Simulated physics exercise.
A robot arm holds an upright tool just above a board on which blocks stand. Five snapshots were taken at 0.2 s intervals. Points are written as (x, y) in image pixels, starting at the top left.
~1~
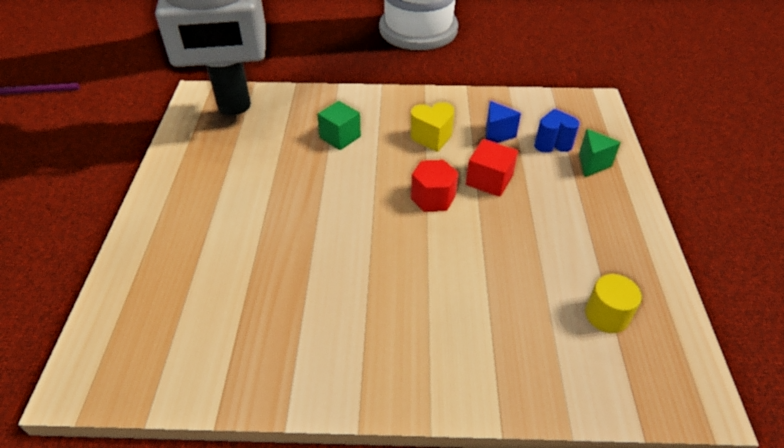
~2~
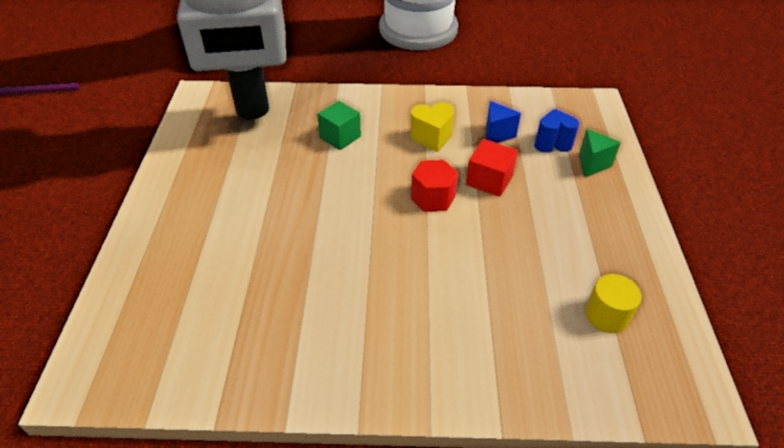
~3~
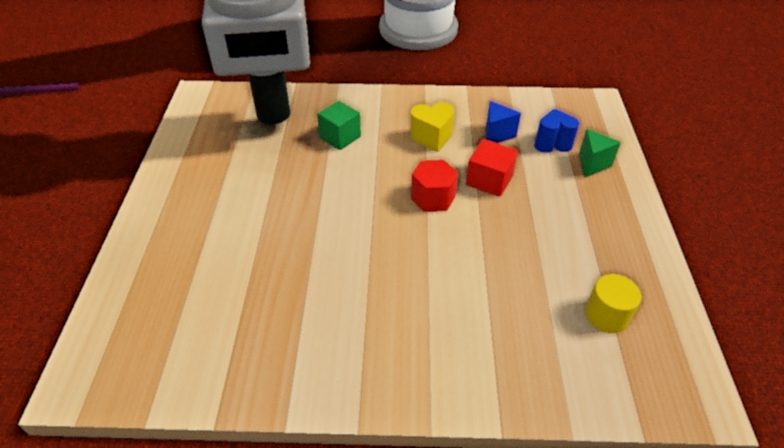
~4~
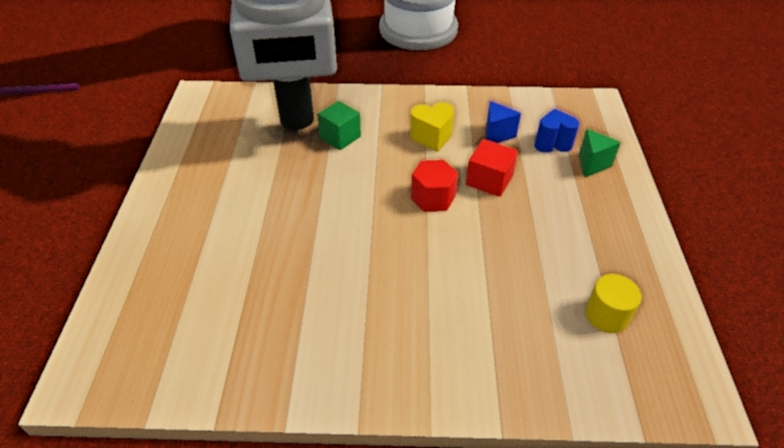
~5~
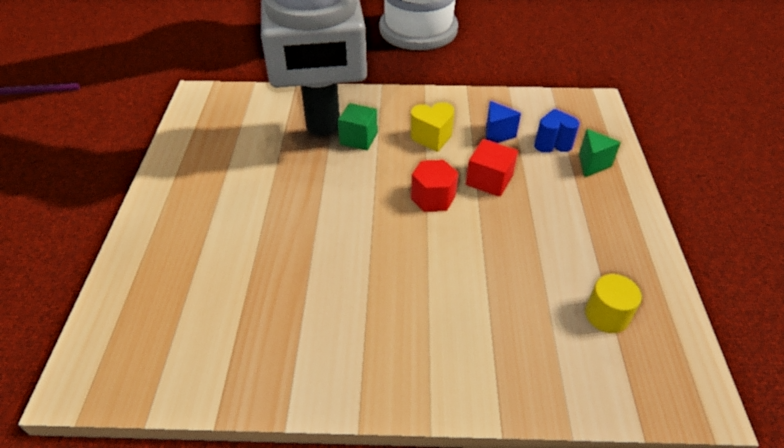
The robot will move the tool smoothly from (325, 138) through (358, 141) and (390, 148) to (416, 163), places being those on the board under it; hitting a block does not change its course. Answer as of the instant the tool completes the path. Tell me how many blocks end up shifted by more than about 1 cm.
Counting only shifts above 1 cm, I get two blocks.
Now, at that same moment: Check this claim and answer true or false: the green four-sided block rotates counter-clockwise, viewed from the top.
Answer: True.
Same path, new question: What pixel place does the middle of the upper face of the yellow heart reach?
Its top middle will sit at (461, 110).
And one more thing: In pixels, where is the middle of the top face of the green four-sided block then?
(425, 114)
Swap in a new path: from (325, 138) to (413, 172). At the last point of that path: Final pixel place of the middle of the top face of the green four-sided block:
Near (397, 115).
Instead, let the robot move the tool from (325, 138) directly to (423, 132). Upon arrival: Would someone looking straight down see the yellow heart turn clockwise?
My answer is yes.
On the path given first. One third of the way, tool at (359, 128); green four-sided block at (392, 114), turned 25° anticlockwise.
Two thirds of the way, tool at (390, 135); green four-sided block at (421, 114), turned 55° anticlockwise; yellow heart at (457, 111), turned 15° clockwise.
At the end, tool at (417, 151); green four-sided block at (425, 114), turned 65° anticlockwise; yellow heart at (461, 110), turned 15° clockwise; red hexagon in place.
